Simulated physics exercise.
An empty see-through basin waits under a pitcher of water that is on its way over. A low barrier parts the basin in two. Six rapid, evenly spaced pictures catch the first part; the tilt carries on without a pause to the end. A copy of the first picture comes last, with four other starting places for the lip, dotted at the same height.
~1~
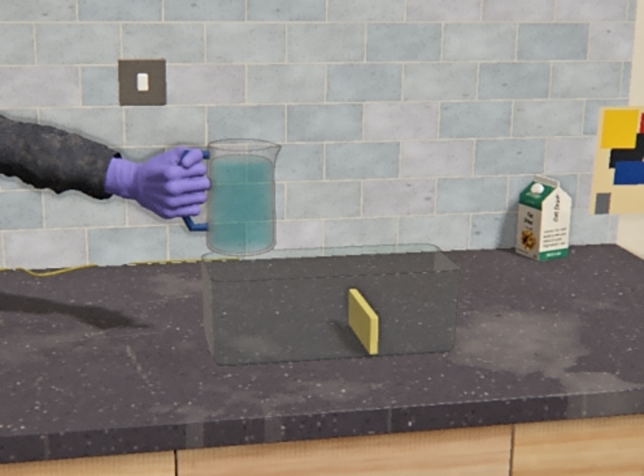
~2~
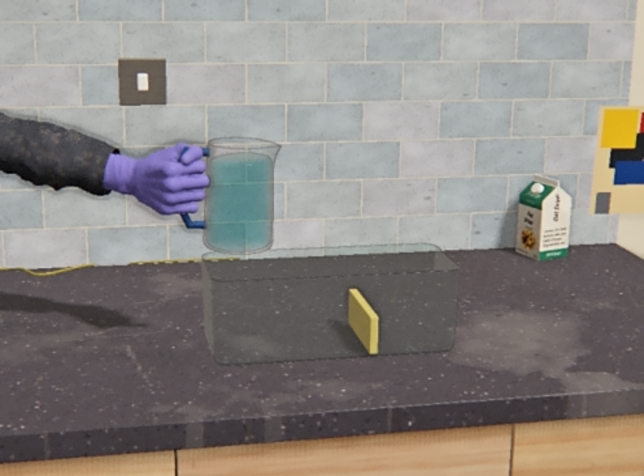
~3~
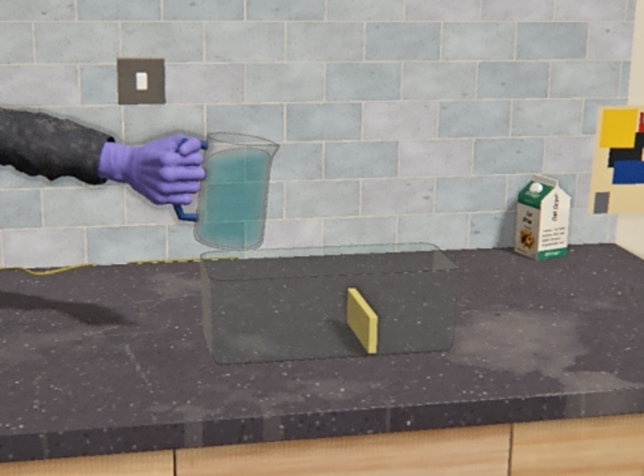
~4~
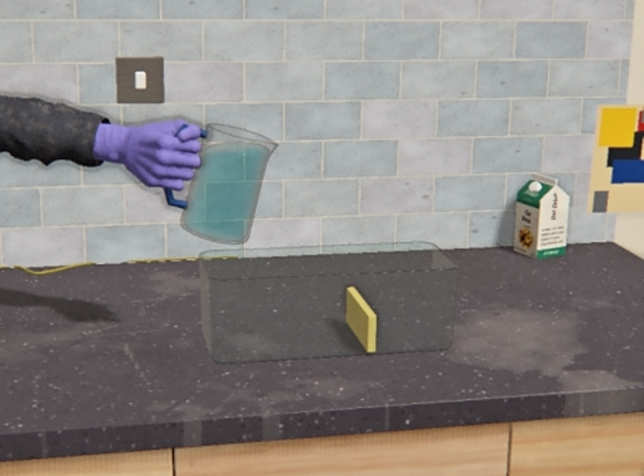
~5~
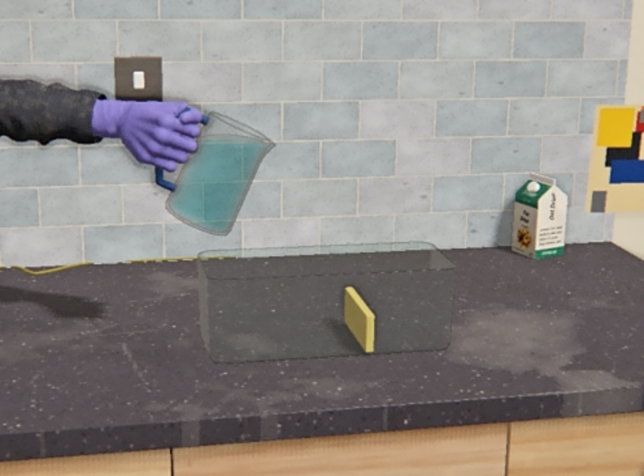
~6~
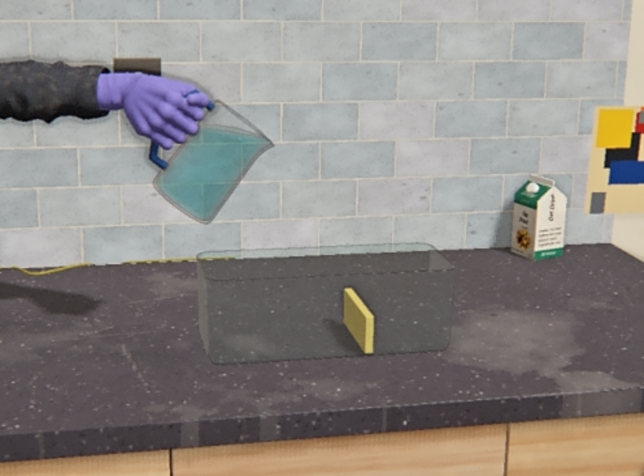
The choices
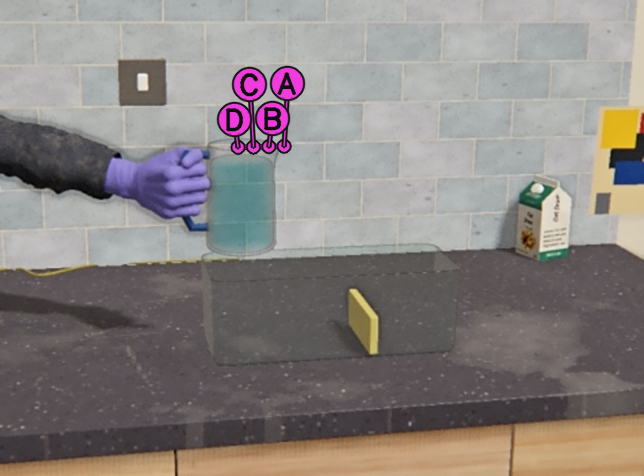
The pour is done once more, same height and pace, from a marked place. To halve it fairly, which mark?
Take B.
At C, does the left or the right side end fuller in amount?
The left one.
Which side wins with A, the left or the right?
The right side.
In magenta, A at (284, 146); B at (268, 146); C at (253, 146); D at (238, 147).
With A, about 20 % ends left of the wall and 75 % right of it; 5 % is lost outside.
With B, about 52 % ends left of the wall and 44 % right of it; 4 % is lost outside.
With C, about 75 % ends left of the wall and 17 % right of it; 8 % is lost outside.
With D, about 82 % ends left of the wall and 4 % right of it; 14 % is lost outside.
